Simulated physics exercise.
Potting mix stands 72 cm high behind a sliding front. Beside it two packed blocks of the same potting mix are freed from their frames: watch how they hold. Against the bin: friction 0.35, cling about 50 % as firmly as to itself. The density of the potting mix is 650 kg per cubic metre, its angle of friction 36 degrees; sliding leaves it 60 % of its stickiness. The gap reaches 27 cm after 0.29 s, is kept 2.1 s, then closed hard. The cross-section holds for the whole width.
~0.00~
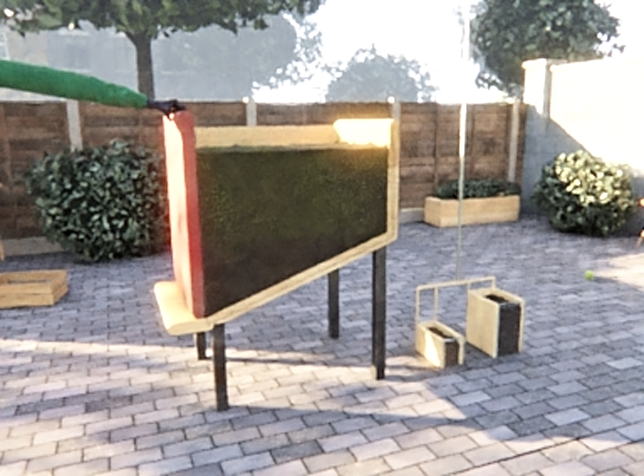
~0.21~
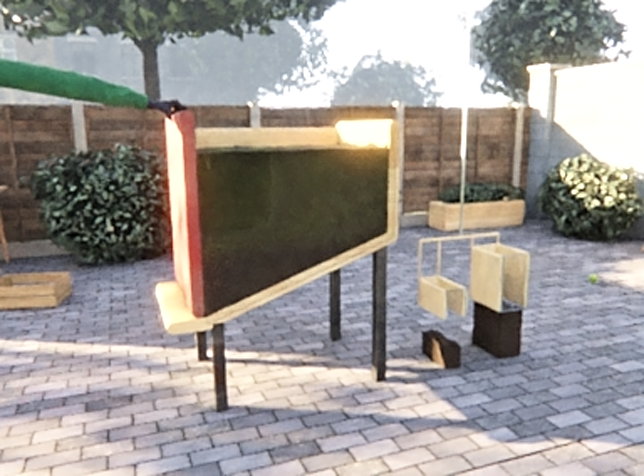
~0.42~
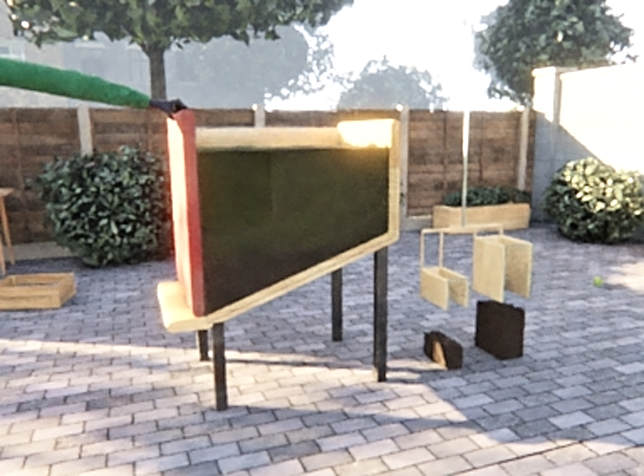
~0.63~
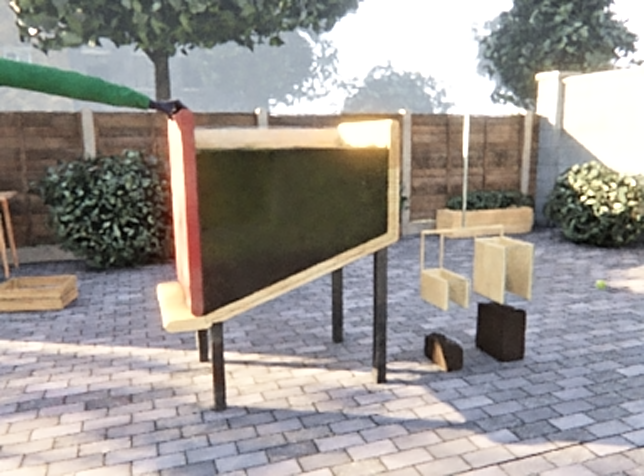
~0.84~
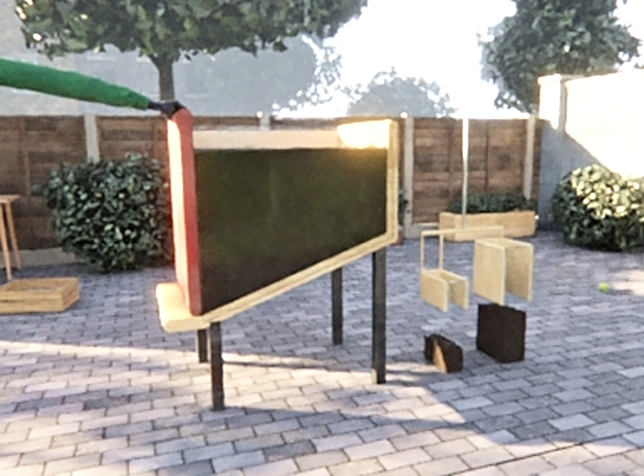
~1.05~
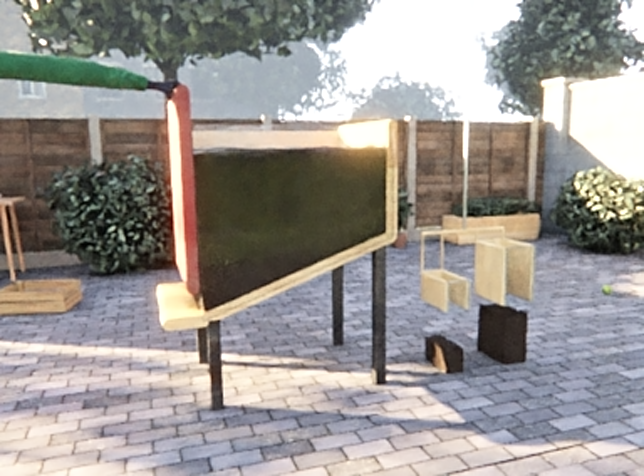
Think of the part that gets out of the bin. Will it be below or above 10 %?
It comes out below 10 %.
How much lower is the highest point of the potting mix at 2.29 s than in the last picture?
Some 0 cm.
After 1.62 s, the hatch is 27 cm open and 0 % is out.
After 2.29 s, the hatch is 27 cm open and 0 % is out.
After 2.96 s, the hatch is 27 cm open and 0 % is out.
After 3.63 s, the hatch is 6.6 cm open and 0 % is out.
After 4.20 s, the hatch is shut and 0 % is out.
